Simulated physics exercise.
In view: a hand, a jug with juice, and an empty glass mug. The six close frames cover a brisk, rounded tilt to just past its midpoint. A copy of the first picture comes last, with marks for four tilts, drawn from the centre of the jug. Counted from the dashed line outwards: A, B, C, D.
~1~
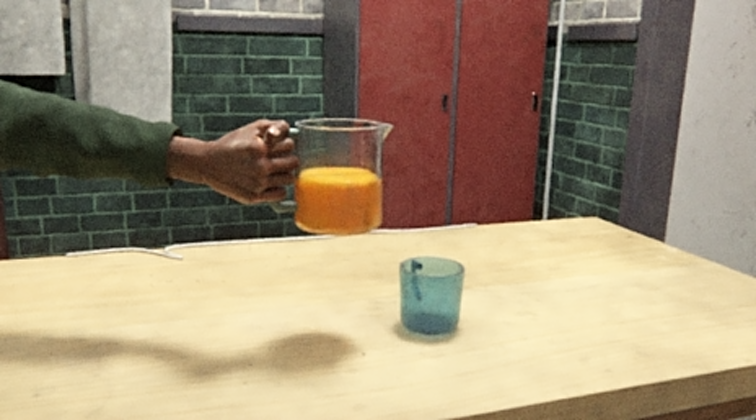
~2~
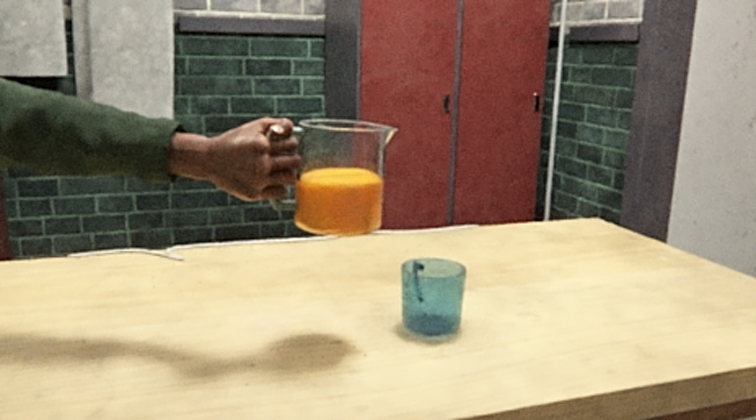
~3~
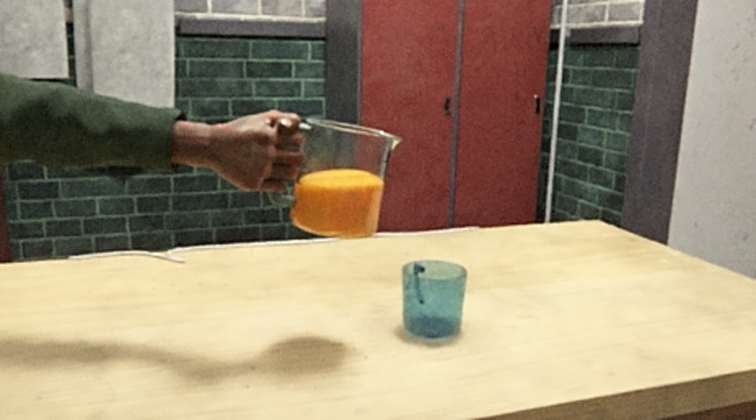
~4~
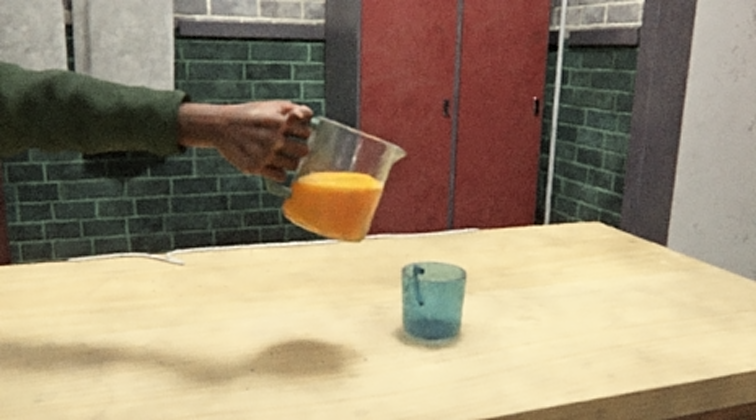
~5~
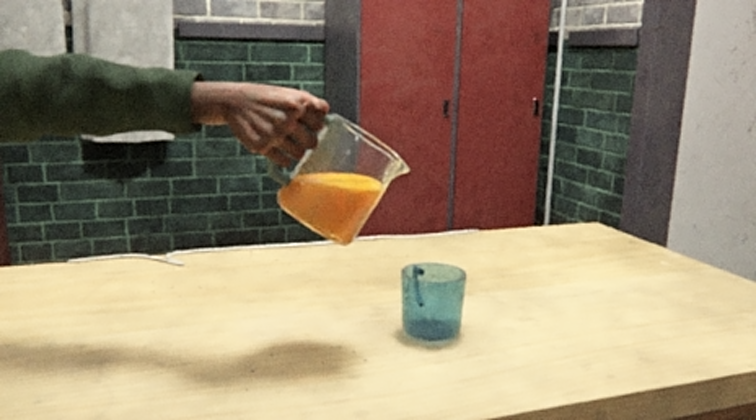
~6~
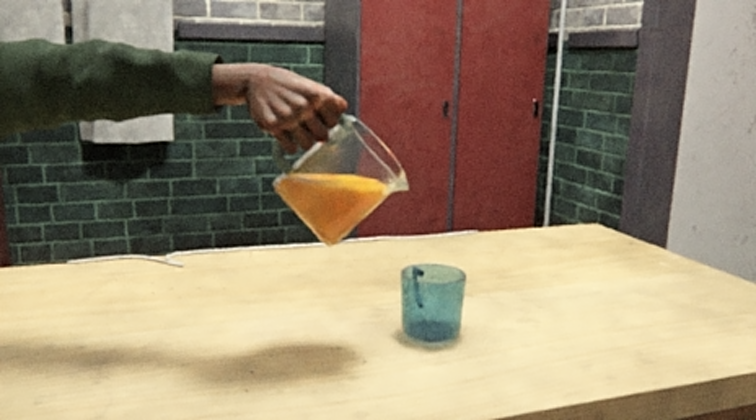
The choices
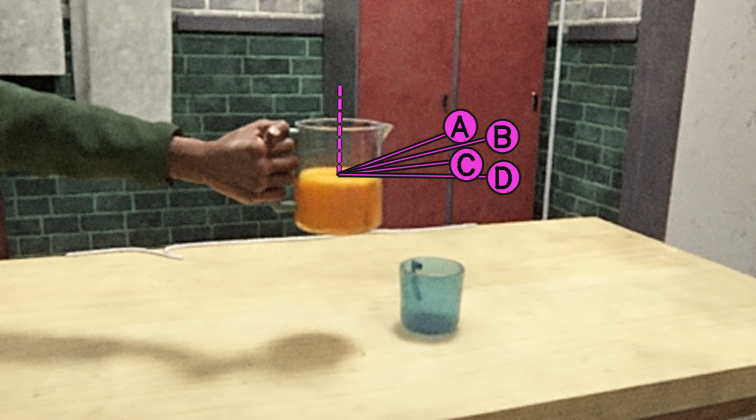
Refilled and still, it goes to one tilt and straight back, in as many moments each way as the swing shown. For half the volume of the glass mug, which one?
Mark A.
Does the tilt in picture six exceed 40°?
Yes, it does.
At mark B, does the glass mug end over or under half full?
Over half.
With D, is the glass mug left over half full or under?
Over.
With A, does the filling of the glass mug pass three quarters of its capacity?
No, less.
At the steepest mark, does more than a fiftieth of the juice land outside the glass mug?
Yes.
On the marked copy, A at (445, 134); B at (486, 139); C at (448, 162); D at (486, 176).
For mark A, the glass mug ends with about 52 % of what it can hold.
For mark B, the glass mug ends with about 70 % of what it can hold; 4 % of the juice is spilt.
For mark C, the glass mug ends with about 82 % of what it can hold; 9 % of the juice is spilt.
For mark D, the glass mug ends with about 97 % of what it can hold; 11 % of the juice is spilt.
